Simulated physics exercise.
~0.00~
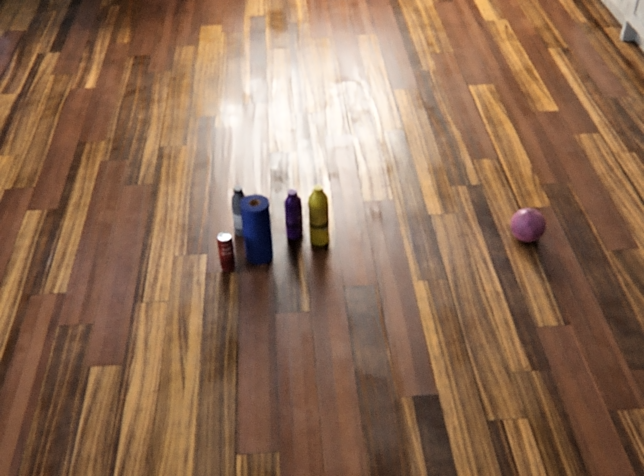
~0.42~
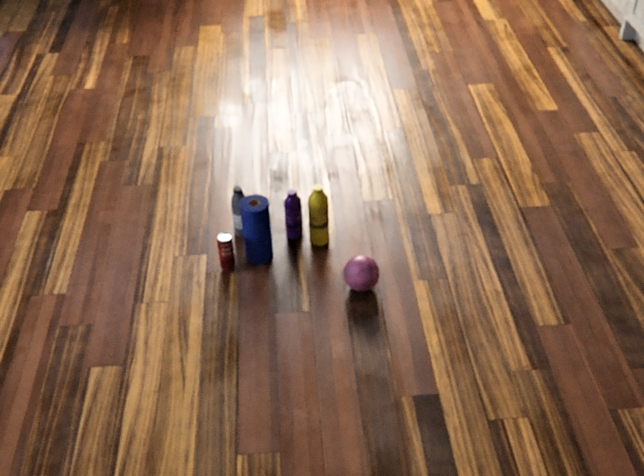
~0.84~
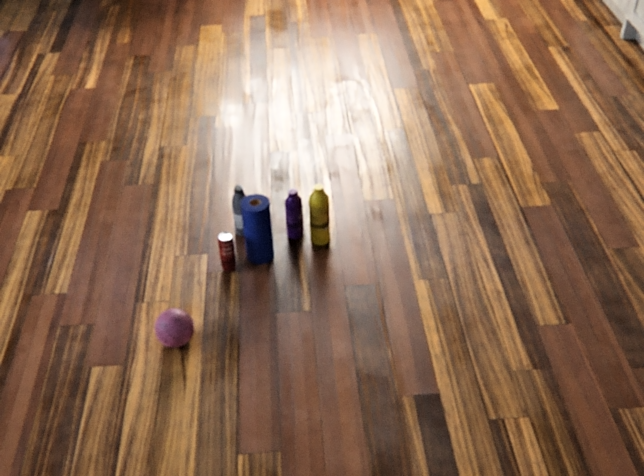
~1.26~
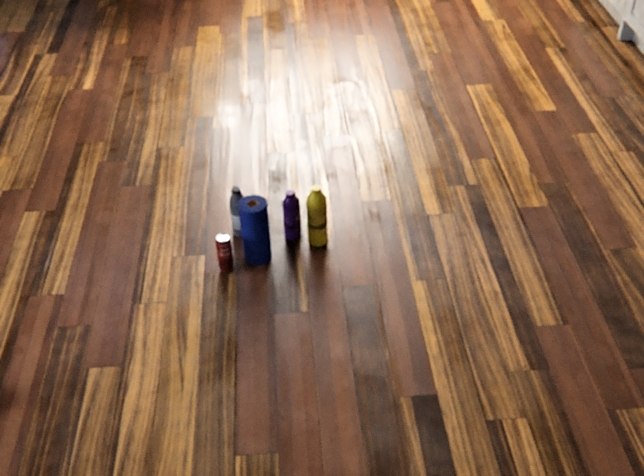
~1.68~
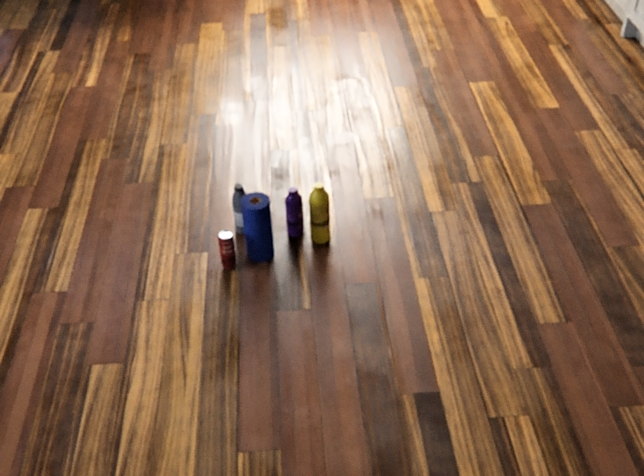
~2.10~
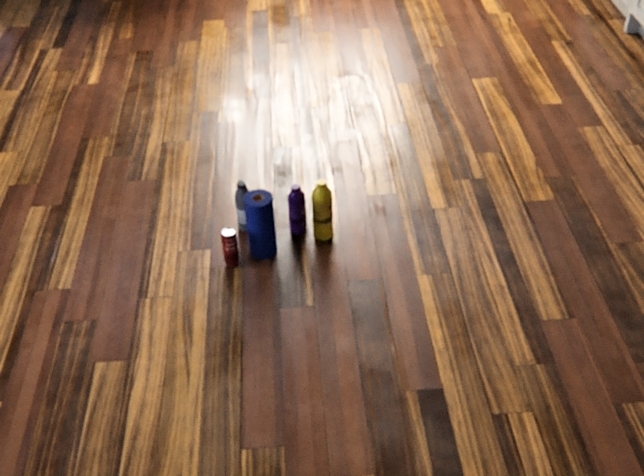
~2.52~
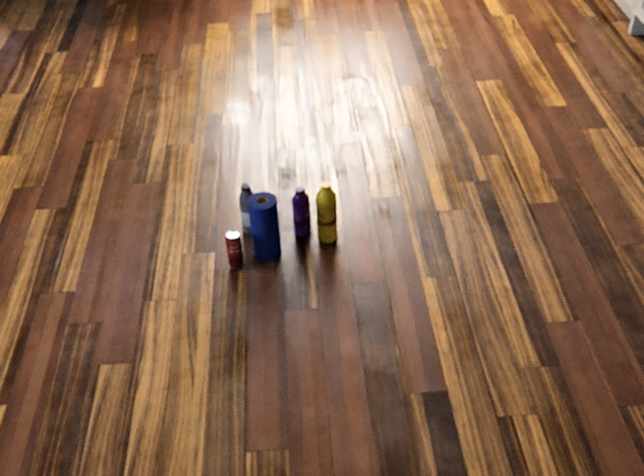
A blue roll, bottles and can stay standing as a pink ball rolls left past them.
